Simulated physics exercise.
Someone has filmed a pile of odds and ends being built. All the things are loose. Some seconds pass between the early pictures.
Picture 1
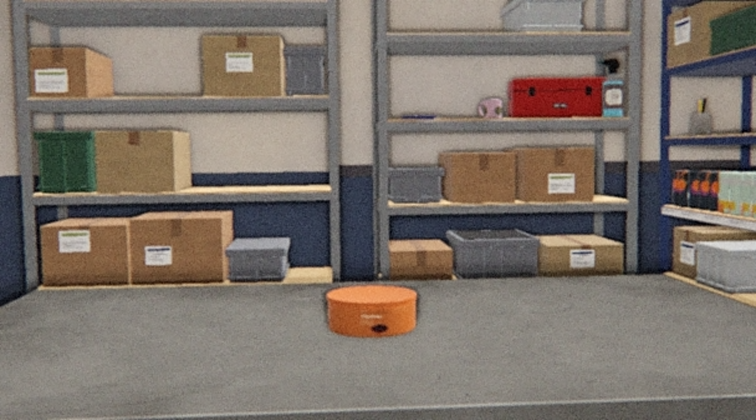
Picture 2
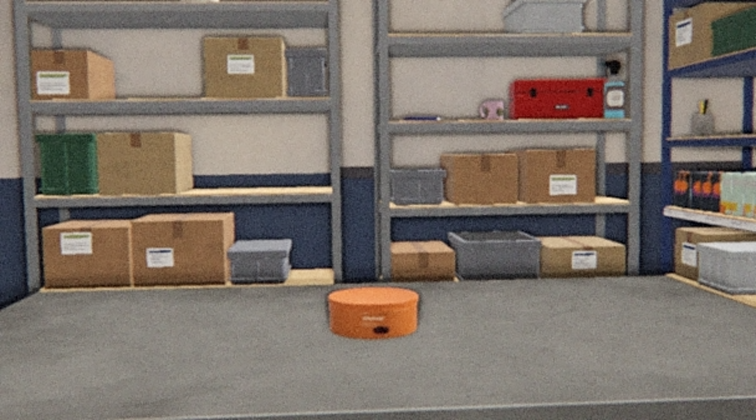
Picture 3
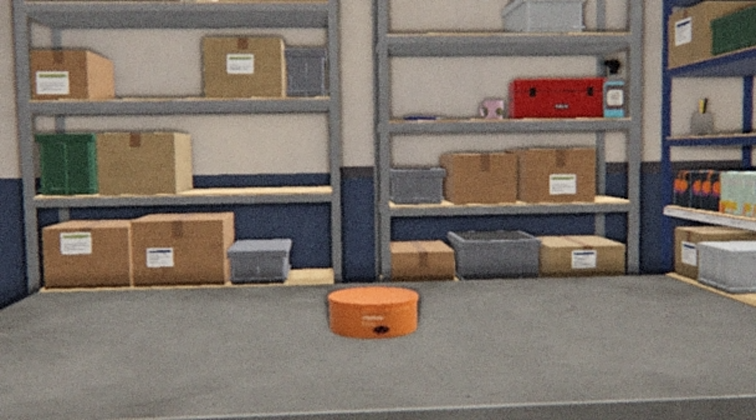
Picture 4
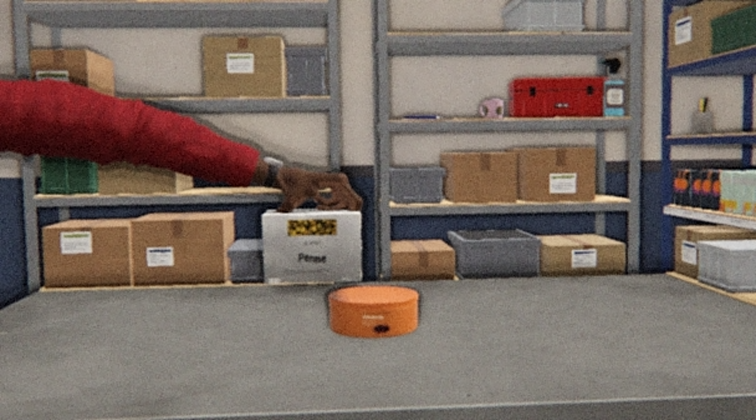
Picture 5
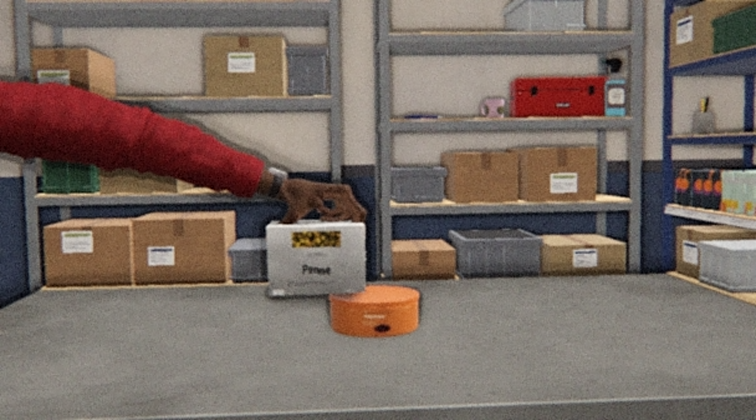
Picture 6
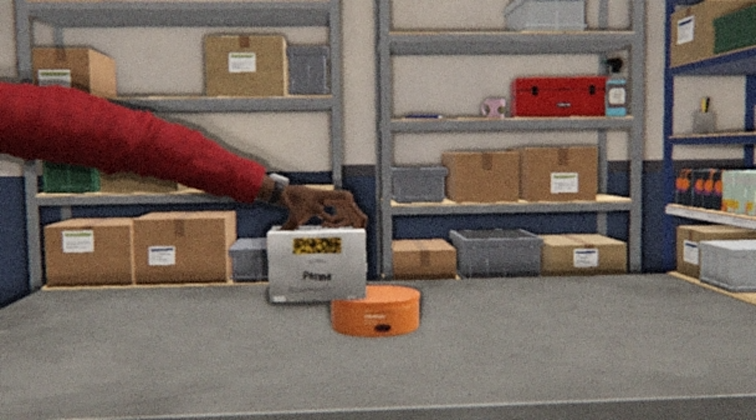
A white box, gripped from above by a hand in a red sleeve reaching in from the left, comes into view and is lowered onto the grey surface beside an orange tub, with the hand still holding it.
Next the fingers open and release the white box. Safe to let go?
Outcome: The pile gives way.
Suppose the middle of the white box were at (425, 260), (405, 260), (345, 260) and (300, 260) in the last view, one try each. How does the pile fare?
In the first case it gives way; in the second case it holds; in the third case it stays up; in the fourth case it loses its balance.
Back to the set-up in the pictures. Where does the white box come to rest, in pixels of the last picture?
Near (239, 285).
Then, 0.30 s on from there, white box turned 39° from how it was put near (298, 275).
Then, 0.70 s on from there, white box now fallen.
Then, 1.40 s on from there, nothing new.
In the end, fallen, white box; orange tub unmoved. At the end, from the last picture's camera, white box near (239, 285). The pile loses its balance.
